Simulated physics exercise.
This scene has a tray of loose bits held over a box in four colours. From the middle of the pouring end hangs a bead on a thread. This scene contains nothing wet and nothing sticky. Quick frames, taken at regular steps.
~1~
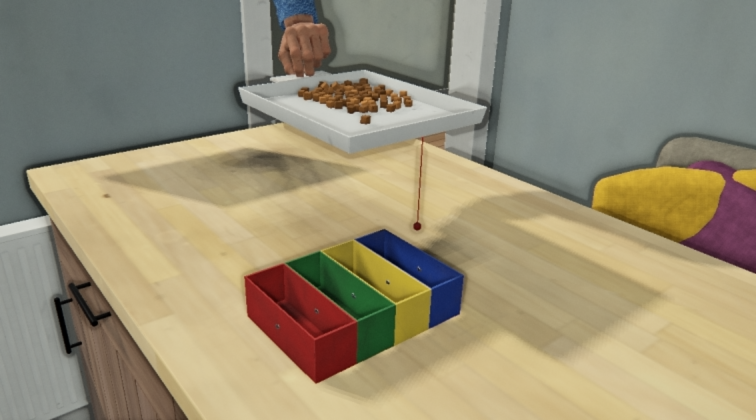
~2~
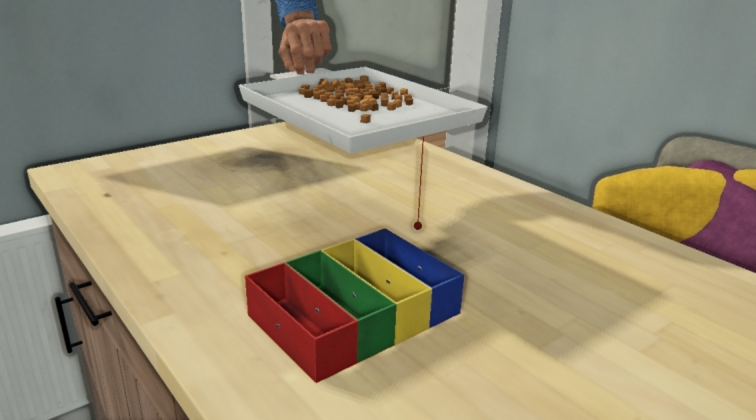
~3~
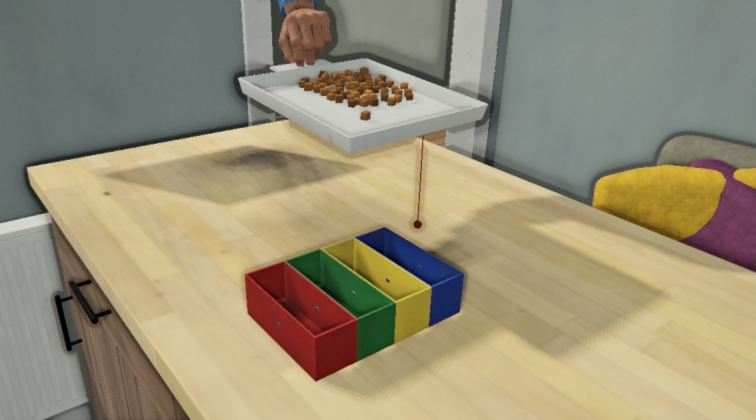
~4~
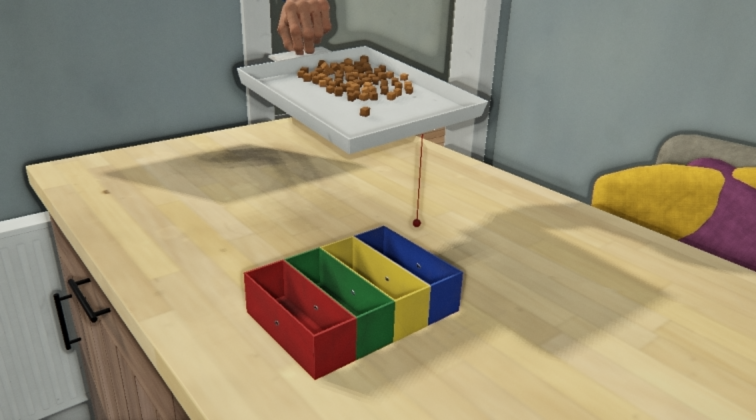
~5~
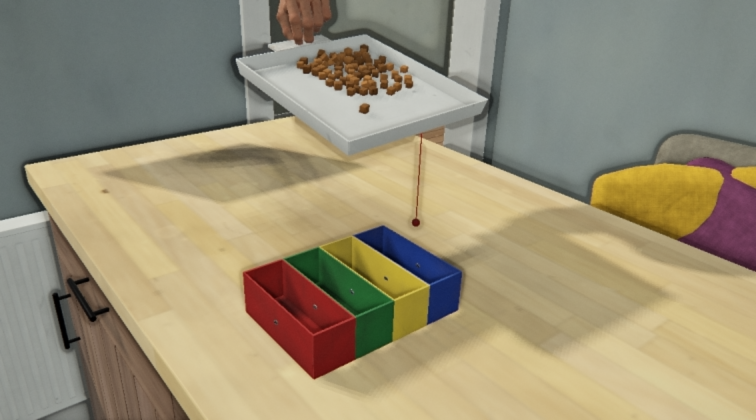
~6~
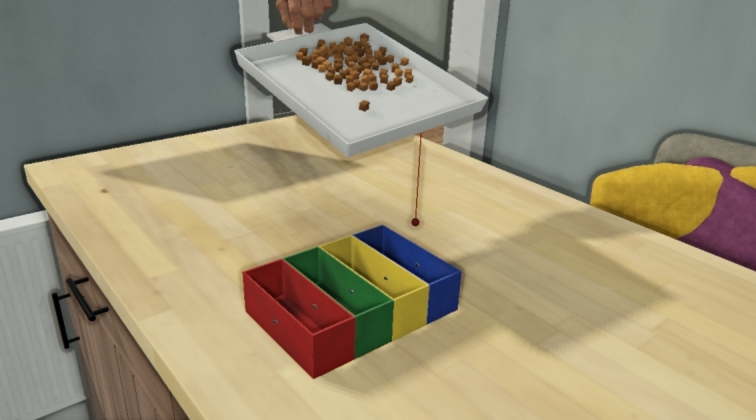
The video shows a hand at the back of a white tray of small brown cubes, held above a red, green, yellow and blue box; the hand and the tray's back edge rise slightly, tilting the tray gradually toward the front.
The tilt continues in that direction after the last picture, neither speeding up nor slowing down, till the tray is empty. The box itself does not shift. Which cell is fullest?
The yellow cell.
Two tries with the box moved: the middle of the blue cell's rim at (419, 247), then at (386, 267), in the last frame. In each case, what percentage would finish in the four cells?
In order, about 100 and 80 in a hundred.
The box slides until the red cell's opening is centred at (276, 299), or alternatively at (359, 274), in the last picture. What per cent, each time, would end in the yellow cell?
Close to 40 in a hundred, then close to 10 in a hundred.
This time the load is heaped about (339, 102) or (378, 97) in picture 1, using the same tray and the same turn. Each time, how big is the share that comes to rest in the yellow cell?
Near 60 and 40 percent respectively.
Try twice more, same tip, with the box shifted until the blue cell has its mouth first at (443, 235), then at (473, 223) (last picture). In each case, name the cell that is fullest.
Run one gives the green one; run two gives the red one.
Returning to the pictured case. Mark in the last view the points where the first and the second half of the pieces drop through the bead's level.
Earlier portion about (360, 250); later portion about (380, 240).
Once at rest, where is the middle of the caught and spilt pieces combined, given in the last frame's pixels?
I'd say the middle ends up at about (375, 298).
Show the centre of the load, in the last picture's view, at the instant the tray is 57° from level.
I'd put it at about (376, 131).
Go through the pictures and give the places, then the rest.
Corners of the pouring end at (350, 135) and (482, 107), level; middle of the load at (350, 95), brown sugar cubes; bead on its thread at (417, 226); red cell at (336, 348); green cell at (376, 330); yellow cell at (412, 313); blue cell at (446, 298), in the first picture.
Corners of the pouring end at (351, 135) and (483, 106), level; middle of the load at (350, 93), in the second picture.
Corners of the pouring end at (351, 136) and (483, 104), tipped barely, lowest at the left corner; middle of the load at (350, 86), in the third picture.
Corners of the pouring end at (350, 137) and (483, 101), tipped a little, lowest at the left corner; middle of the load at (350, 77), in the fourth picture.
Corners of the pouring end at (349, 139) and (483, 99), tipped a little, lowest at the left corner; middle of the load at (349, 69), in the fifth picture.
Corners of the pouring end at (349, 141) and (484, 97), tipped a little, lowest at the left corner; middle of the load at (349, 61); red cell at (334, 343); green cell at (374, 325); yellow cell at (410, 309); blue cell at (444, 294), in the sixth picture.
Soon, tray tipped steeply; nearly all on the tray; a small part falling or outside the box.
A while on, tray tipped right over; about two thirds on the tray; a small part in the green cell; a small part in the yellow cell; a stray few in the blue cell; a small part falling or outside the box.
Towards the end, tray tipped past a quarter turn; about half in the yellow cell; about a quarter in the blue cell; about a quarter in the green cell; a stray few falling or outside the box.
Finally, tray tipped past a quarter turn; about half in the yellow cell; about a quarter in the blue cell; about a quarter in the green cell; none in the red cell; a stray few outside the box.
